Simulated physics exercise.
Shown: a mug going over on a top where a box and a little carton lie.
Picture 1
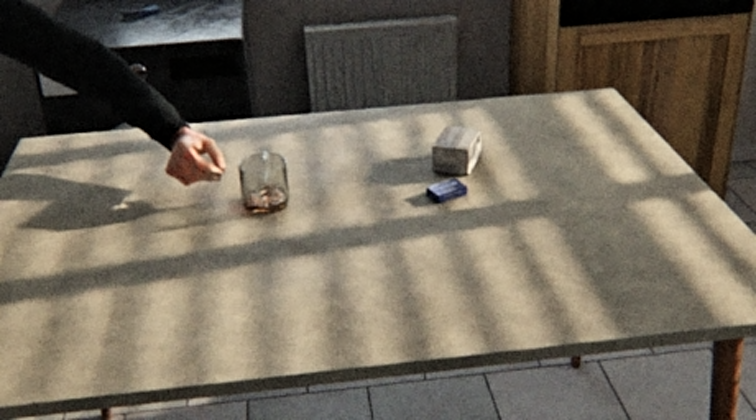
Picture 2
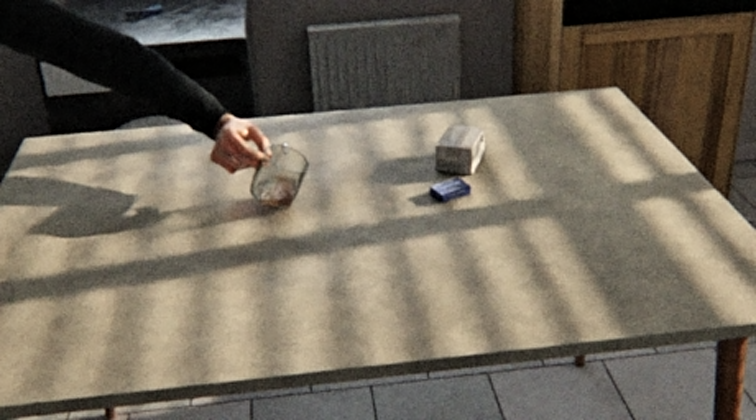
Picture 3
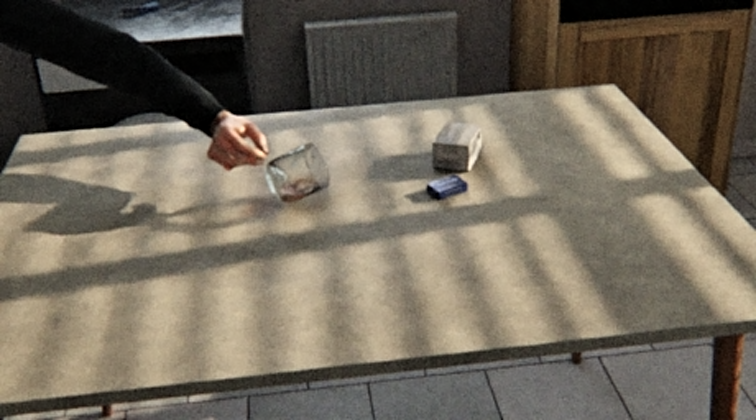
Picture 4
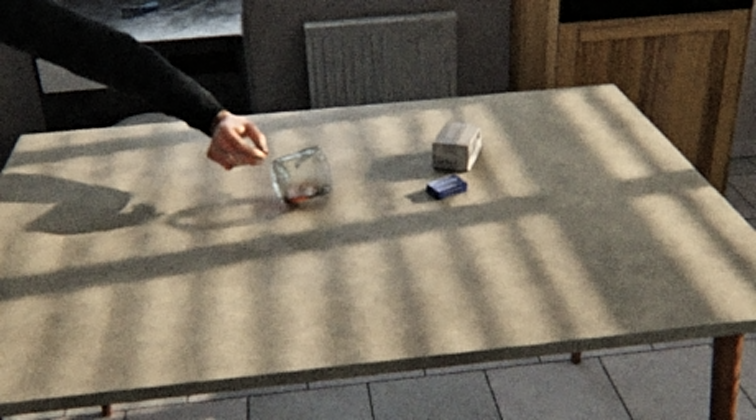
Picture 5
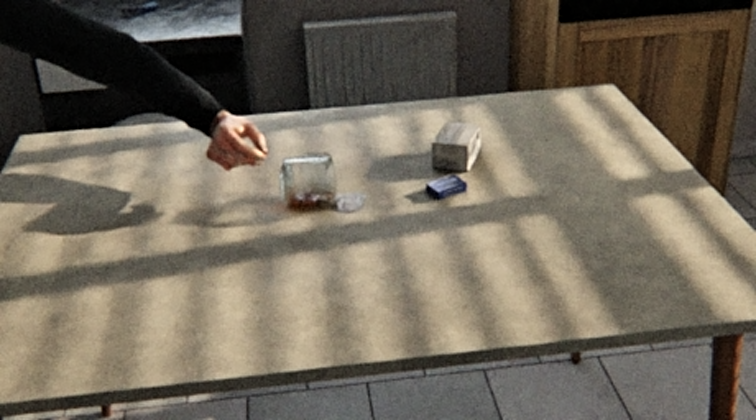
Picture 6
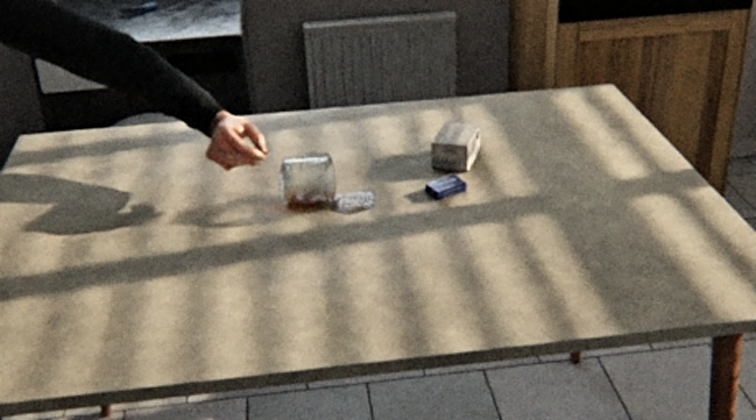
On a sunlit table, a hand knocks a clear cup rightward and a small puddle appears.
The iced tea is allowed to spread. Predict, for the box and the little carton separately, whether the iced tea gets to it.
Prediction: The box is missed by the iced tea, the little carton gets some iced tea on it.
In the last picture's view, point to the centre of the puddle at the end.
The centre settles near (418, 206) in the last view.
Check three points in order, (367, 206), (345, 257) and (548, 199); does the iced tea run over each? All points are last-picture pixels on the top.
The first point ends up under the spill, the second free of the spill, the third free of the spill.
Shortly, the puddle covers about as much as a saucer; the box is still dry; the little carton is soaking at its edge.
Then, the puddle covers about as much as a plate; the box is still dry; the little carton is soaking at its edge.
At the finish, the puddle covers about as much as a plate; the box is still dry; the little carton is soaking at its edge.
